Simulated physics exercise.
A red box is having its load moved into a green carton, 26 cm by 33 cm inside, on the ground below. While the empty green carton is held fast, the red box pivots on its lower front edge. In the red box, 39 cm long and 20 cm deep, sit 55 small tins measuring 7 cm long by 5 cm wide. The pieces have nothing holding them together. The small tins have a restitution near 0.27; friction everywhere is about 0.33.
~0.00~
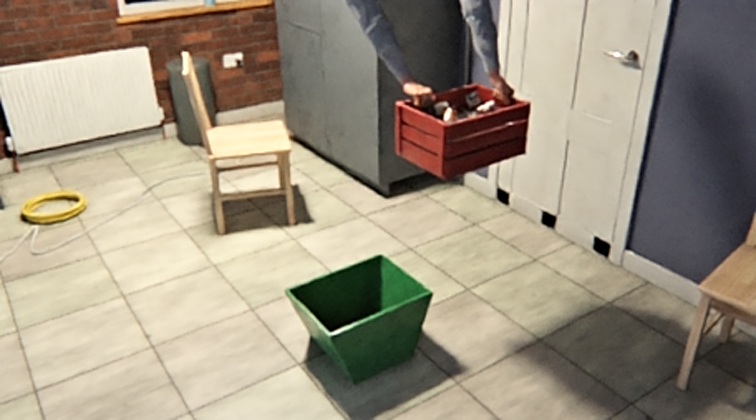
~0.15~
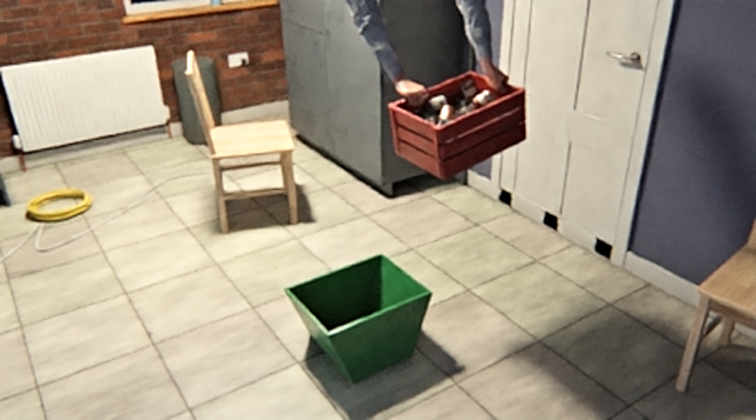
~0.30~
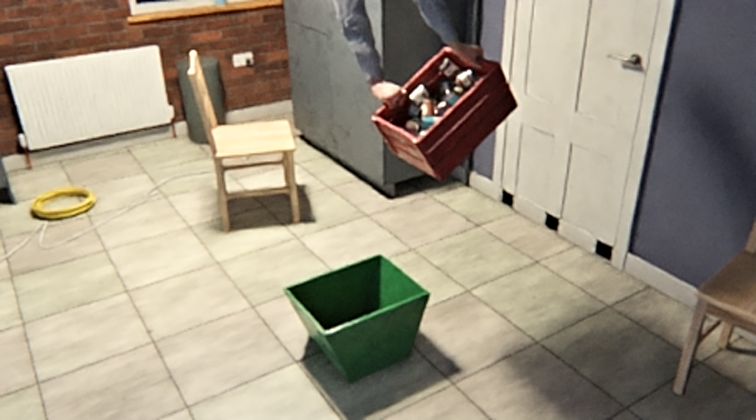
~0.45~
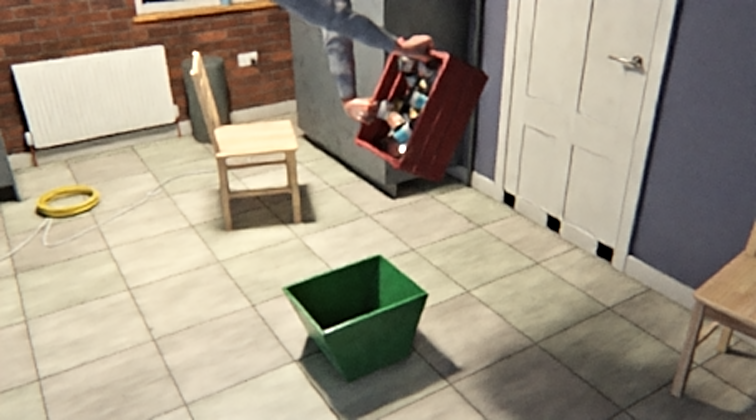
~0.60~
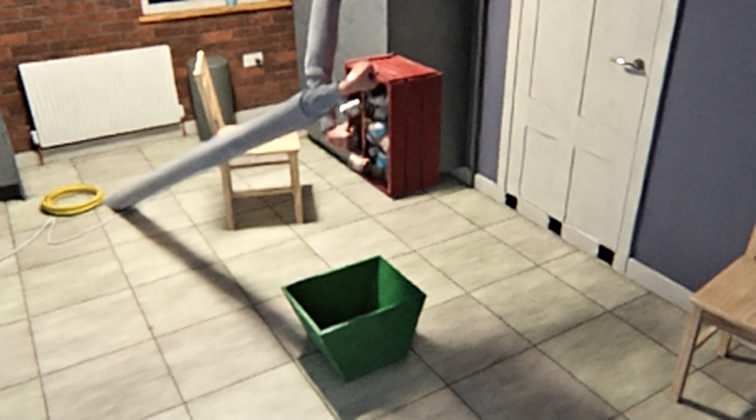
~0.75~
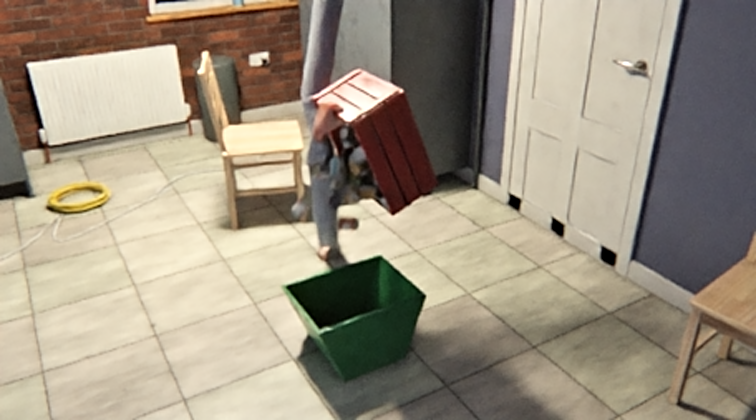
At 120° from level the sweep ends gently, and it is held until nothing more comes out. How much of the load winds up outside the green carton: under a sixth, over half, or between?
Outside the green carton: One-sixth to one-half.
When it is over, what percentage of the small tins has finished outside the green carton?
About 35 per cent.
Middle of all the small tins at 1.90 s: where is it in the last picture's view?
Look near pixel (340, 339).
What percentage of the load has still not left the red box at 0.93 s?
Around 20 in a hundred is still inside.
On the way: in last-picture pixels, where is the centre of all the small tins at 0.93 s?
Near pixel (336, 240).
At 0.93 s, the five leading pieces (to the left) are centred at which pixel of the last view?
Close to (268, 332).
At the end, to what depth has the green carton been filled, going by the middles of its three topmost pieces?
Around 9 centimetres.
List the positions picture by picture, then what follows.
In the first frame (places track the rim corner closest to us here; the camera moves round a little), red box (449, 124); green carton (332, 334); tipped 0°; all still inside.
Red box (441, 127); tipped 9°, in the second frame.
Red box (420, 139); tipped 32°, in the third frame.
Red box (399, 164); tipped 61°, in the fourth frame.
Red box (390, 194); tipped 90°, in the fifth frame.
Red box (391, 213); green carton (321, 331); tipped 112°; 14 out, the lowest tin at (327, 253), in the sixth frame.
After 0.93 s, tilt 120°; 12 still in the red box, 4 in the green carton, 1 outside the green carton and 38 in the air.
After 1.16 s, tilt 120°; 2 still in the red box, 26 in the green carton, 15 outside the green carton and 12 in the air.
After 1.48 s, tilt 120°; 36 in the green carton, 18 outside the green carton and 1 in the air.
When it is over (at 1.90 s), 36 in the green carton and 19 outside the green carton. Asked share, 19 of 55, 35 per cent.
